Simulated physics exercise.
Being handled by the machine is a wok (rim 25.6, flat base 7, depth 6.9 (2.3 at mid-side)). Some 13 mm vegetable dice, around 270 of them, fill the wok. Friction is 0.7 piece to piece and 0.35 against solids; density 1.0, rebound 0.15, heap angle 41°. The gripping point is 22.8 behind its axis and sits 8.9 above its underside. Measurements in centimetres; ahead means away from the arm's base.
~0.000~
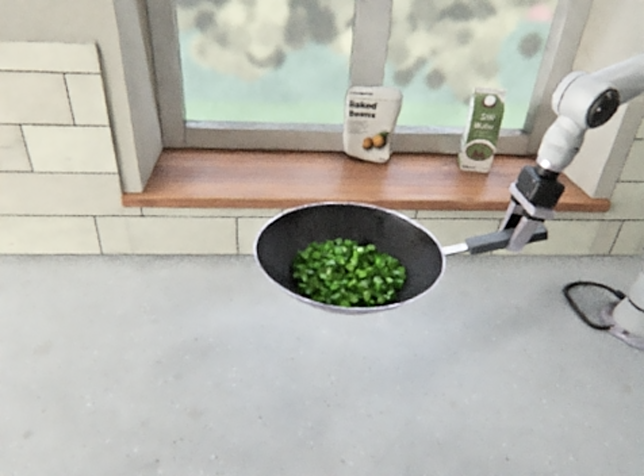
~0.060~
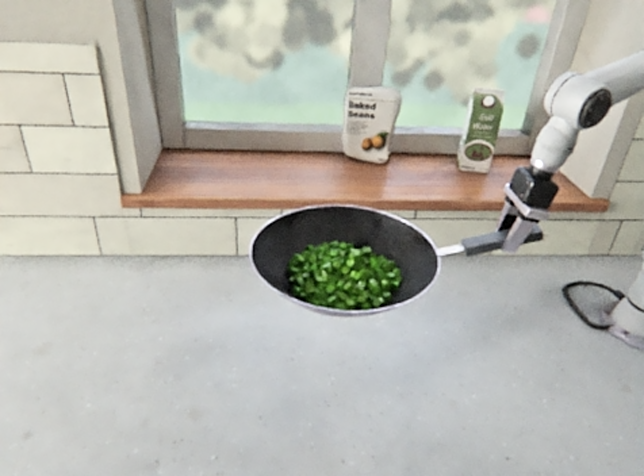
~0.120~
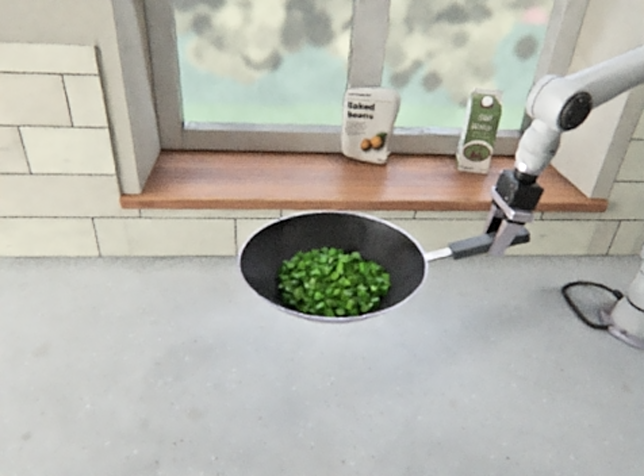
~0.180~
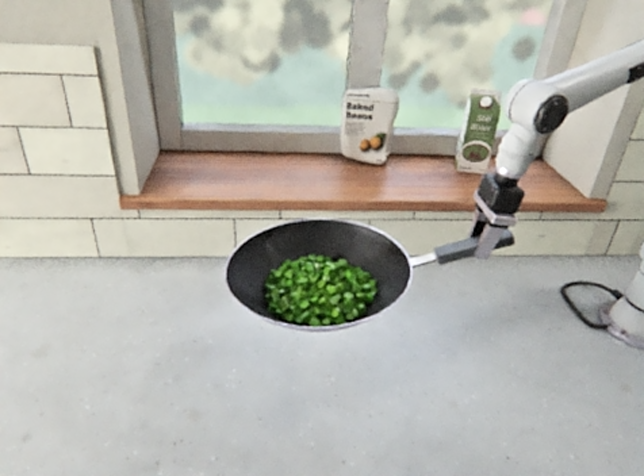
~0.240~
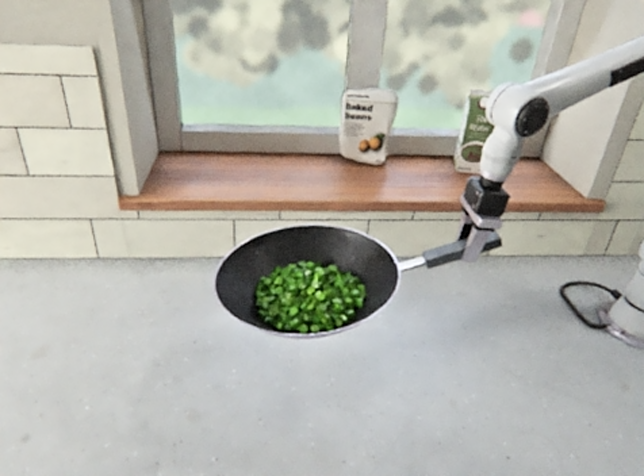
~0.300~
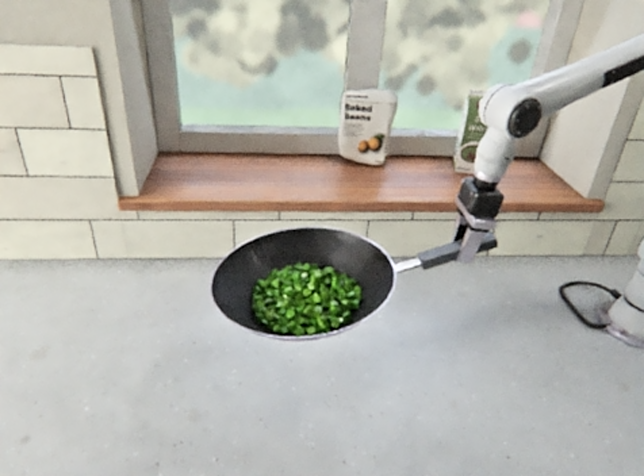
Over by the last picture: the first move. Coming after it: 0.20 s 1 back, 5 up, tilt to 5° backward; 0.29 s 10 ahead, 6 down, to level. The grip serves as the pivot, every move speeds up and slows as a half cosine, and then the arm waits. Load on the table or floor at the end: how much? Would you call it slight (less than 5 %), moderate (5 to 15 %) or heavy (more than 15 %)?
I would call it slight.
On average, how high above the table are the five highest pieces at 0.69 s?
25 cm, more or less.
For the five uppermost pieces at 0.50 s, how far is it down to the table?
Roughly 30 centimetres.
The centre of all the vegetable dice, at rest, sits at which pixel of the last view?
Centre at rest: About (247, 292).
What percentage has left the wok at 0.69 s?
0 %.
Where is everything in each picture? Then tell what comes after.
In the first frame, the wok middle at (347, 270), level; upper third of the load around (347, 268), from x 295 to 400, top at y 245; 266 in the wok.
In the second frame, the wok middle at (343, 272), level; upper third of the load around (343, 270), from x 290 to 395, top at y 245.
In the third frame, the wok middle at (332, 278), tilted 2° forward; upper third of the load around (337, 277), from x 280 to 385, top at y 250.
In the fourth frame, the wok middle at (319, 286), tilted 4° forward; upper third of the load around (332, 284), from x 270 to 370, top at y 260.
In the fifth frame, the wok middle at (308, 292), tilted 5° forward; upper third of the load around (322, 289), from x 260 to 360, top at y 265.
In the sixth frame, the wok middle at (305, 295), tilted 6° forward; upper third of the load around (320, 292), from x 255 to 360, top at y 270; 266 in the wok.
After 0.50 s, tilted 5° backward, highest piece 30 above the table; 266 in the wok.
After 0.69 s, tilted 1° backward, highest piece 25 above the table; 266 in the wok.
After 0.99 s, level, highest piece 23 above the table; 266 in the wok.
After 2.04 s, level, highest piece 23 above the table; 266 in the wok.
In the end, 266 in the wok. That is 0 % on the table or floor.
